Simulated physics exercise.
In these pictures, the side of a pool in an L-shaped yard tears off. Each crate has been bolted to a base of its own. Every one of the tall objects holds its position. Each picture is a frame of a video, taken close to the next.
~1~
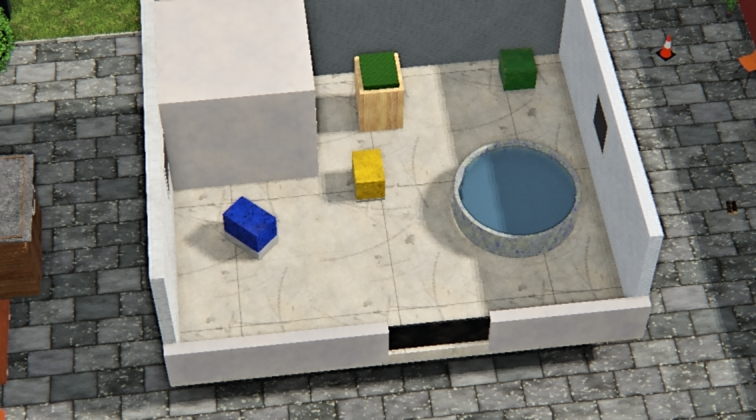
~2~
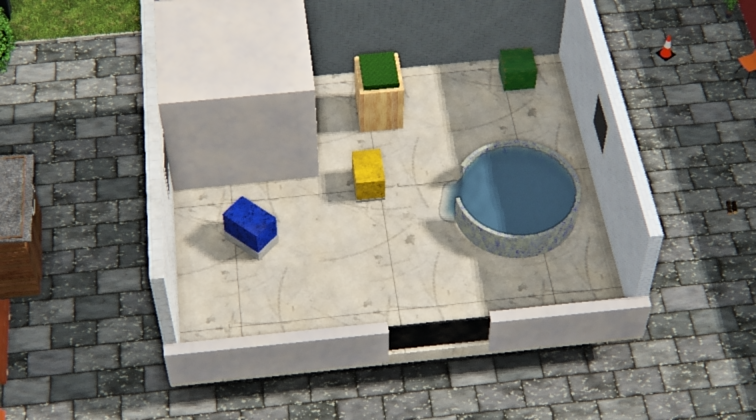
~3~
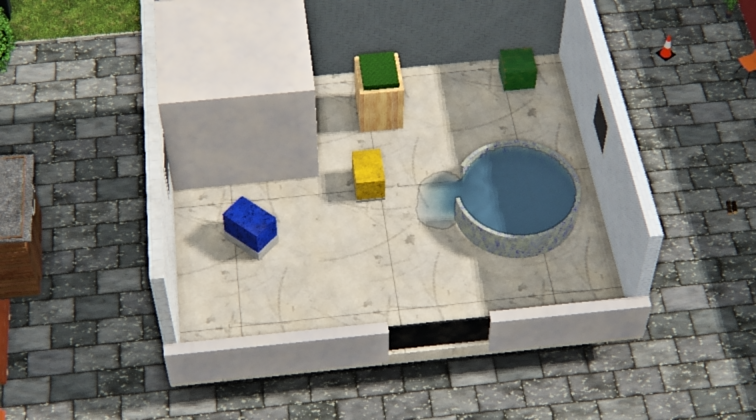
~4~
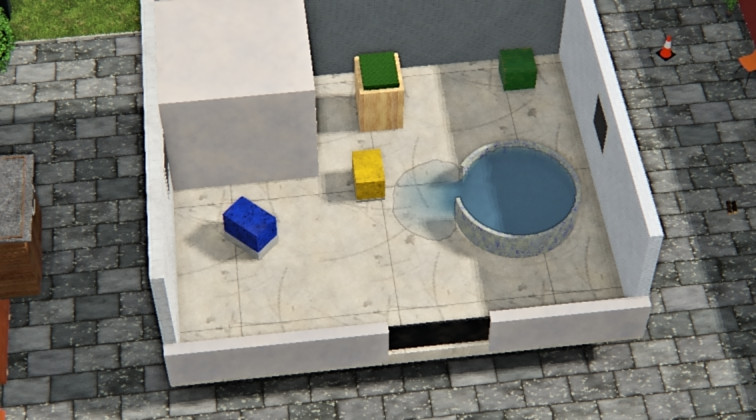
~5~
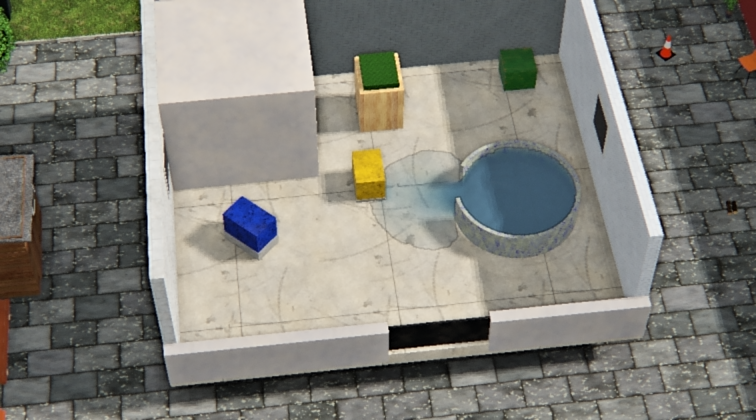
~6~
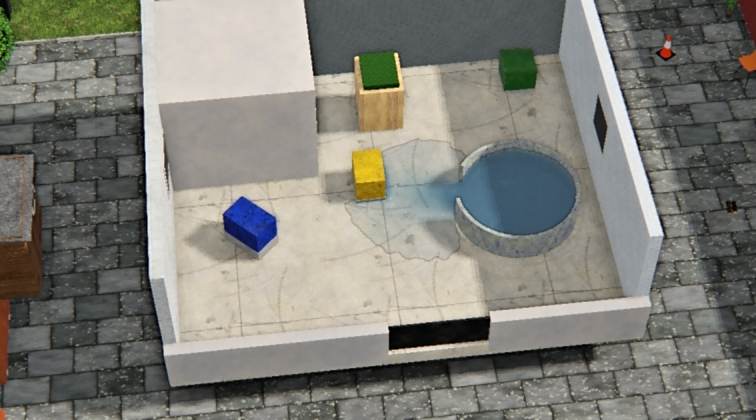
A round pool's left side breaks open and water spreads leftward across the pale yard floor.
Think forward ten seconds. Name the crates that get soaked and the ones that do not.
Outcome: The yellow crate is caught, the green crate is caught, the blue crate is missed.
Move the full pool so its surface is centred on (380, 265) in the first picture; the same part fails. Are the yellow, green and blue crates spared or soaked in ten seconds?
Yellow crate: Flooded; green crate: Untouched; blue crate: Flooded.
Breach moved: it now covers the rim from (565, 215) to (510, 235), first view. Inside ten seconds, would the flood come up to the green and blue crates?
The green one is reached; the blue one is not reached.
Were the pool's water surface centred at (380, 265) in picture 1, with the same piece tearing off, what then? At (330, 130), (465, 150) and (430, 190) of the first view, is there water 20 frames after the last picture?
Untouched, untouched, untouched.
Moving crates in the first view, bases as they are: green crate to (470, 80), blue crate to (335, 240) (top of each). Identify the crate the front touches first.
I'd say the yellow one comes first.
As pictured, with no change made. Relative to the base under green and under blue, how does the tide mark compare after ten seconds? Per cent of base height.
220 %, then 60 %.
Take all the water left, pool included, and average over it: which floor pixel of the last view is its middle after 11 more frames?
Centre of mass: Roughly (463, 202).
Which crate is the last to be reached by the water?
That's the green one.
A moment on, water covers 20 % of the floor; the yellow crate water round its plinth, the green crate not reached, the blue crate not reached.
Next, water covers 30 % of the floor; the yellow crate water round its plinth, the green crate not reached, the blue crate water round its plinth.
Then, water covers 50 % of the floor; the yellow crate water round its plinth, the green crate water round its plinth, the blue crate water round its plinth.
Later, water covers 70 % of the floor; the yellow crate water round its plinth, the green crate water round its plinth, the blue crate water round its plinth.
In the end, water covers 85 % of the floor; the yellow crate was topped, the green crate was topped, the blue crate stayed above the water.
